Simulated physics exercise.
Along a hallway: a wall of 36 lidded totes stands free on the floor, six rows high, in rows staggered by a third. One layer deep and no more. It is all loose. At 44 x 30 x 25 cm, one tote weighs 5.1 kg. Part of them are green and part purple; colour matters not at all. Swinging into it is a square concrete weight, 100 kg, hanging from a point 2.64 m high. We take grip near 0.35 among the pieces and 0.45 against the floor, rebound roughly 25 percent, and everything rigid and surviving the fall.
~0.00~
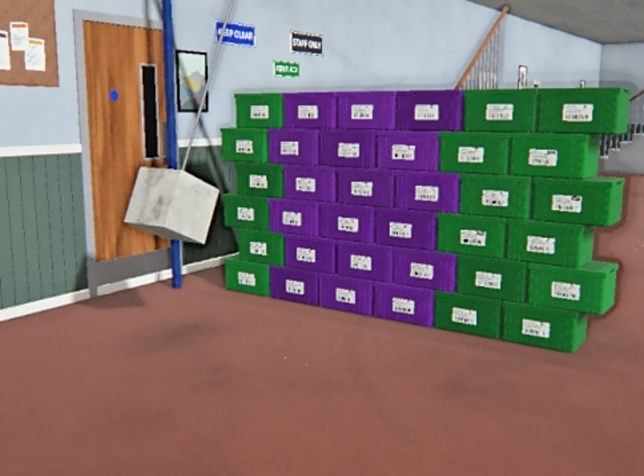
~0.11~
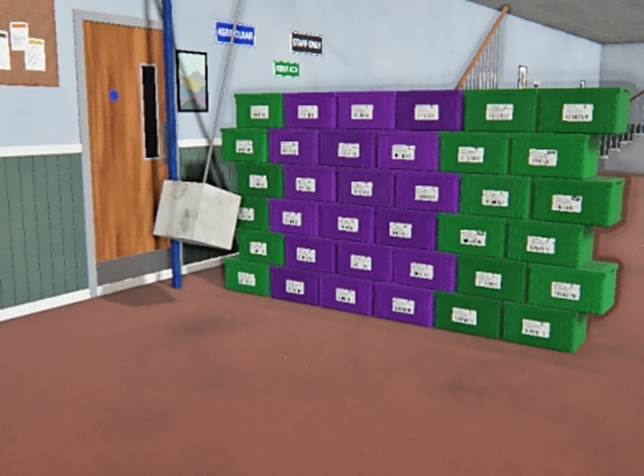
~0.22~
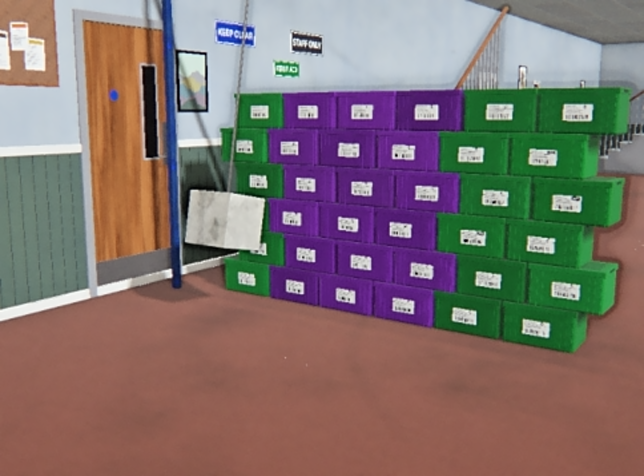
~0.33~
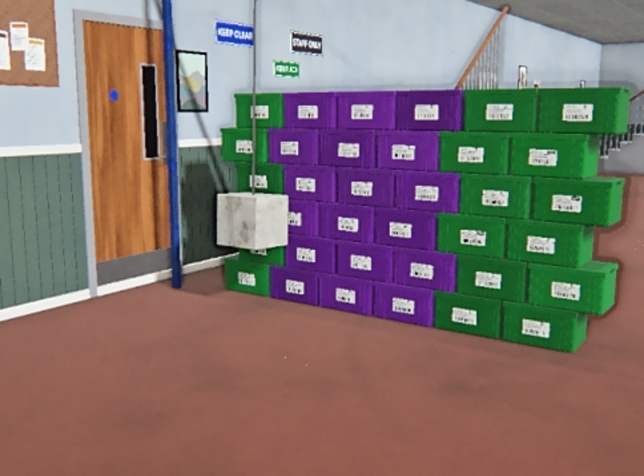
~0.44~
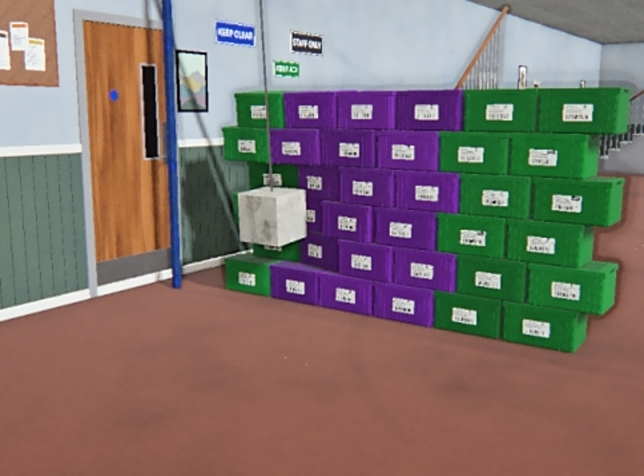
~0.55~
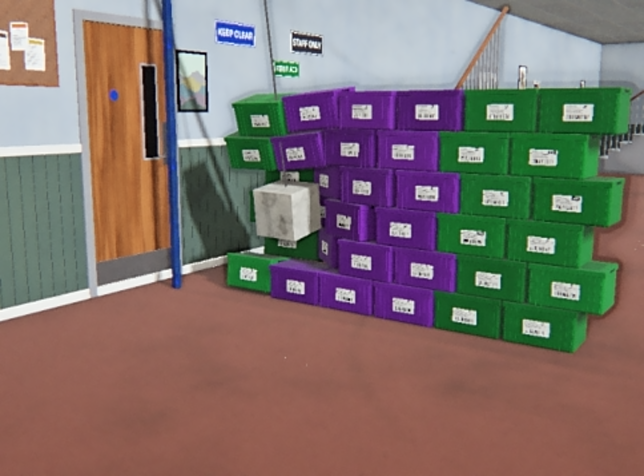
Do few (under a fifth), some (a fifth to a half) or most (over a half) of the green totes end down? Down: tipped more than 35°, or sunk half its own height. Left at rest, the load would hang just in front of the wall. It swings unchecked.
Some.
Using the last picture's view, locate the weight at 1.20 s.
Look close to (316, 190).
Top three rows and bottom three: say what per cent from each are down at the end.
From the top 60, from the bottom 30 per cent.
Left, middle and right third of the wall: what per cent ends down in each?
I'd put it at 80 % left, 50 % middle and 0 % right.
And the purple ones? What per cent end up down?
The purple group ends with 60% down.
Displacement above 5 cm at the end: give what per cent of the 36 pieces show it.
45 per cent.
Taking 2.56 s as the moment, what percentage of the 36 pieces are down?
At that instant, 40 percent.
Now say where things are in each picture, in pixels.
In the first frame (we follow the side turned to the camera), weight (163, 197) line 25° before plumb; top green tote (577, 111); top purple tote (307, 111); no piece has moved.
In the second frame, weight (189, 210) line 18° before plumb; top green tote (577, 111).
In the third frame, weight (217, 219) line 10° before plumb; top green tote (577, 111).
In the fourth frame, weight (246, 223) line 2° before plumb; top green tote (577, 111).
In the fifth frame, weight (268, 221) line 4° past plumb; top green tote (577, 111); top purple tote (308, 111) tipped 4°; steepest lean 5°, the tote at (257, 111); 11 stirred so far.
In the sixth frame, weight (283, 217) line 10° past plumb; top green tote (577, 111); top purple tote (309, 112) tipped 9°; steepest lean 16°, the tote at (248, 154); 14 stirred so far.
Around 0.74 s, line 17° past plumb; 5 of the 18 green totes down (6 of 36 in all colours); top green tote unmoved; top purple tote tipped 27°.
Around 1.20 s, line 21° past plumb; 5 of the 18 green totes down (9 of 36 in all colours); top green tote unmoved; top purple tote tipped 66°, 34 cm lower.
Around 1.74 s, line 2° past plumb; 5 of the 18 green totes down (16 of 36 in all colours); top green tote unmoved; top purple tote tipped 75°, 1.10 m lower.
Around 2.56 s, line 22° before plumb; 5 of the 18 green totes down (15 of 36 in all colours); top green tote unmoved; top purple tote on its side.
Finally (4.0 s), line 22° past plumb; 5 of the 18 green totes down (15 of 36 in all colours); top green tote unmoved; top purple tote on its side. That is 28 per cent. Seen by the last camera, middles, top green tote near (584, 111), top purple tote near (156, 297).
